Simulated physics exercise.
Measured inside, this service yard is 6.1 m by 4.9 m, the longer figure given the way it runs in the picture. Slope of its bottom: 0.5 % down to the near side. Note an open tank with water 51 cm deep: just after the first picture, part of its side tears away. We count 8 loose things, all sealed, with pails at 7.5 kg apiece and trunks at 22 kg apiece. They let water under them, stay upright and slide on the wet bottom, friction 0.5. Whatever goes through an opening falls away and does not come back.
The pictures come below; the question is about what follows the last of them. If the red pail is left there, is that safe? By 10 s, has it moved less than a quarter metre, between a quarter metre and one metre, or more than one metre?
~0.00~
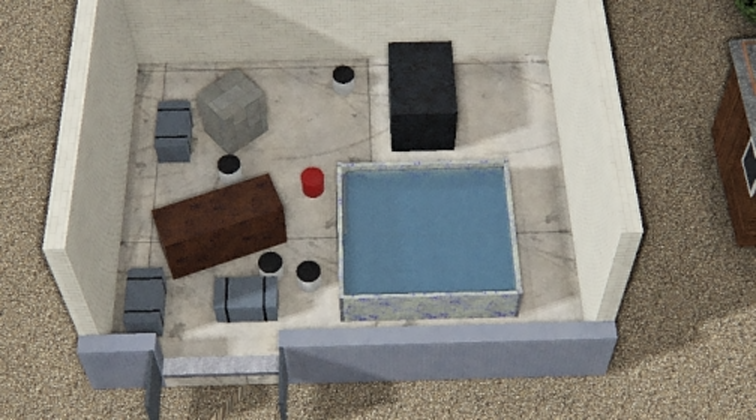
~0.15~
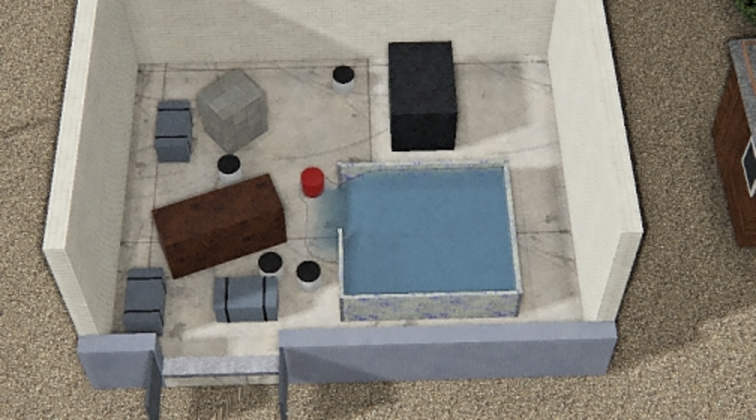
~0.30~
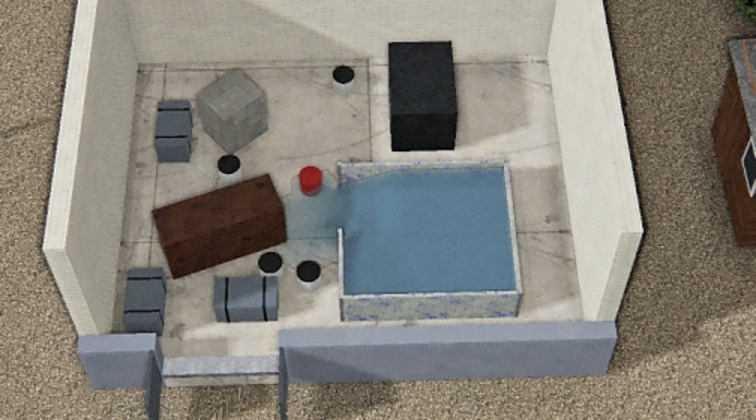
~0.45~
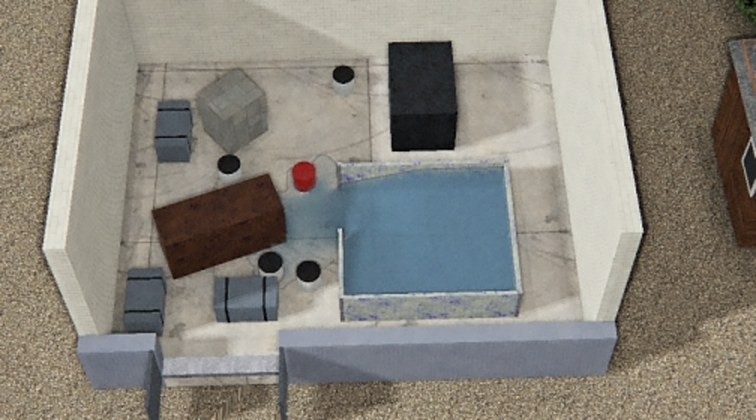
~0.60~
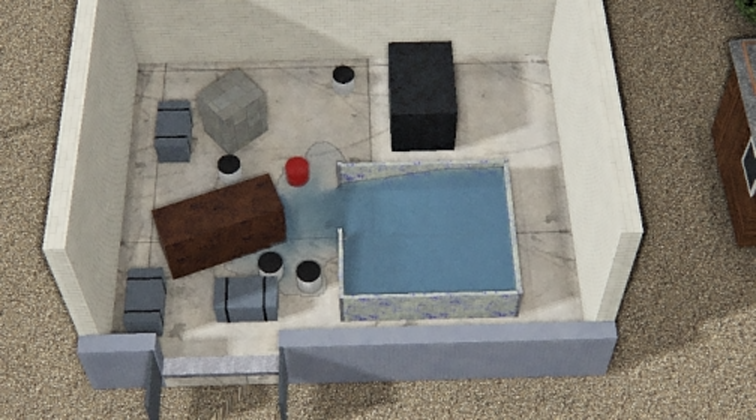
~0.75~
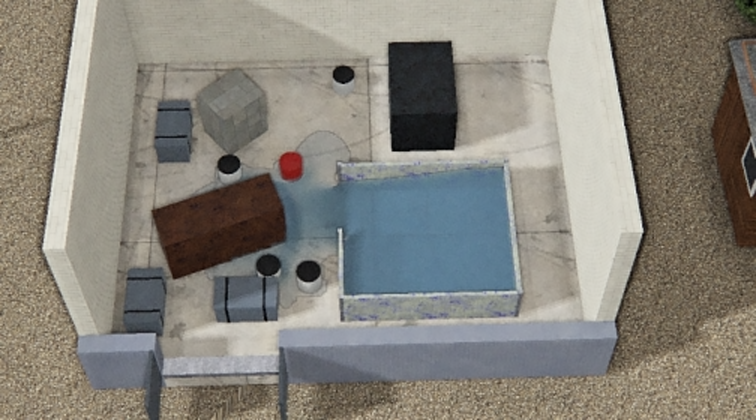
Result: A long way off.
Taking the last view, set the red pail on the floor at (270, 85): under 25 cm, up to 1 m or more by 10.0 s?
In the end it keeps its place.
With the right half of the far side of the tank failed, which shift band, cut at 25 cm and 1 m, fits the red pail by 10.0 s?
With that failure, the red pail moves slightly.
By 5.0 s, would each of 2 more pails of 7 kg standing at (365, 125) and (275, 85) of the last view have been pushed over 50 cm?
First not far enough, second far enough.
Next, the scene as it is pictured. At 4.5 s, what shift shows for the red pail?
Around 250 cm from the start by that time.
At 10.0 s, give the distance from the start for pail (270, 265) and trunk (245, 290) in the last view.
In that order: 80 cm, washed out.
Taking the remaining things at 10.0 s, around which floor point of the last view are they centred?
It sits at about (301, 208).
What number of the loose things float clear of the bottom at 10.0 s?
I get 2.
After 2.0 s the red pail is near (304, 67), 2.0 m from its start, aground; 0 of 8 are out; 0 afloat.
After 4.5 s the red pail is near (399, 52), 2.5 m from its start, aground; 1 of 8 are out; 2 afloat.
After 7.0 s the red pail is near (470, 56), 3.1 m from its start, aground; 1 of 8 are out; 2 afloat.
After 10.0 s the red pail is near (470, 57), 3.1 m from its start, aground; 1 of 8 are out; 2 afloat.
